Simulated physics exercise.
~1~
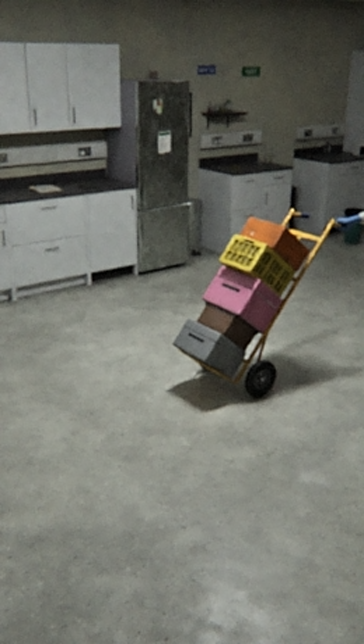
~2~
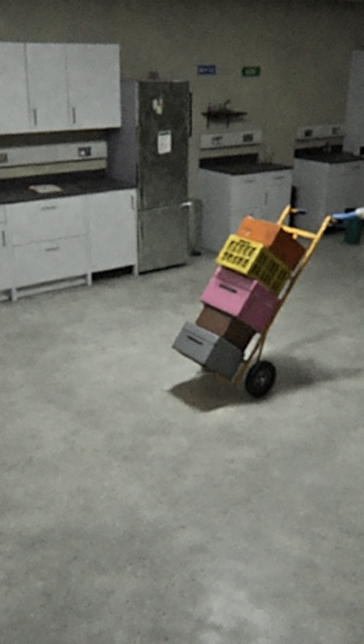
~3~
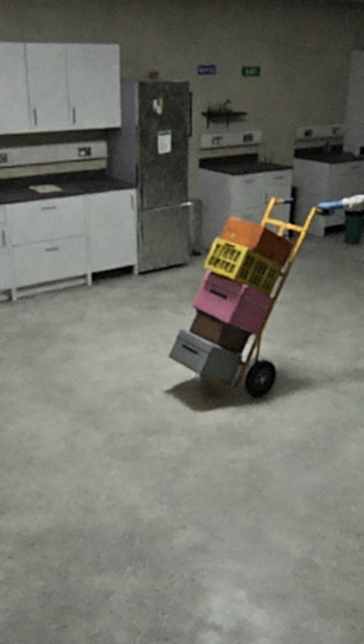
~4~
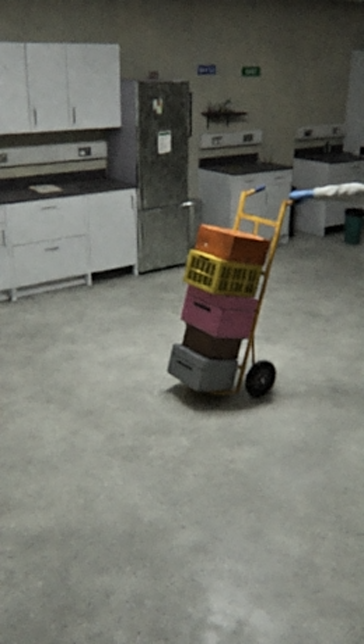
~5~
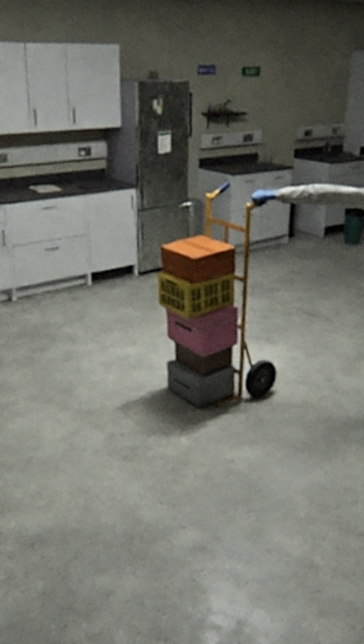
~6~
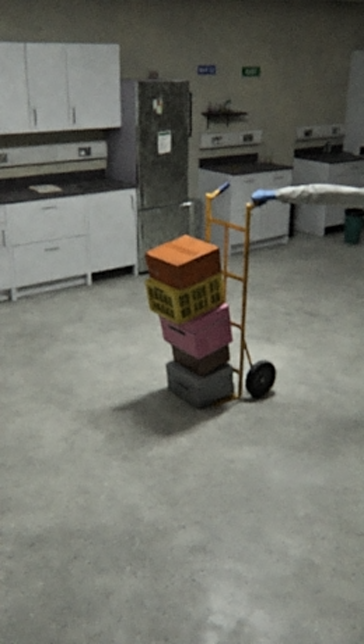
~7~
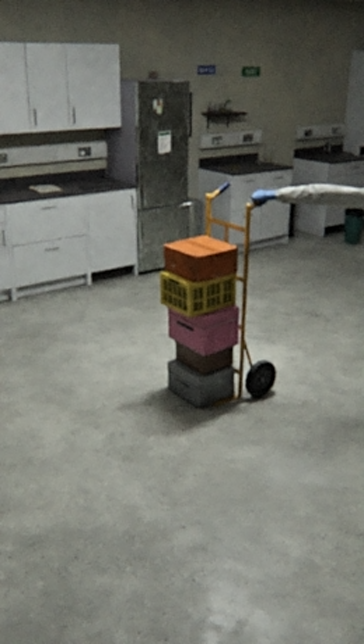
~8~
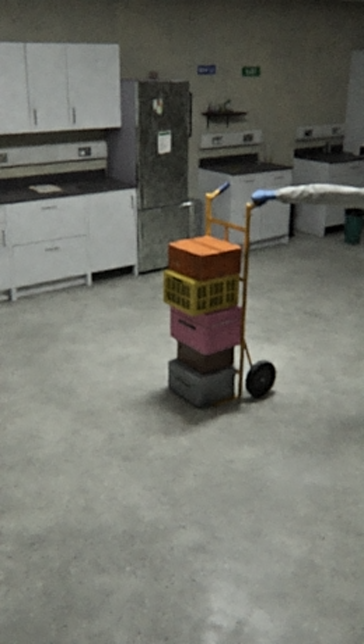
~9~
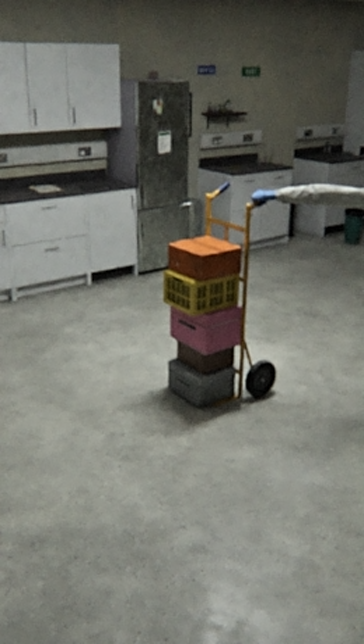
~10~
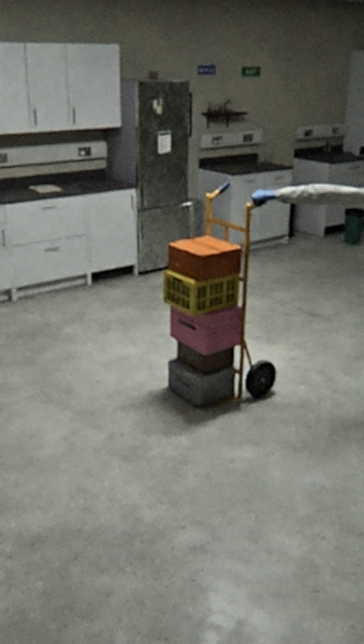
To begin with, a yellow hand truck leans back on its wheels in a dim room with white cabinets, carrying a stack of five boxes, grey at the bottom, then brown, pink, yellow and orange on top. A gloved hand at the right grips the handle and swings the truck upright toward the left. As its base comes down to the floor, the upper boxes tip left, away from the frame. They then rock back to the right and settle. The truck finally stands upright and still, with the whole stack intact and the hand still holding on.
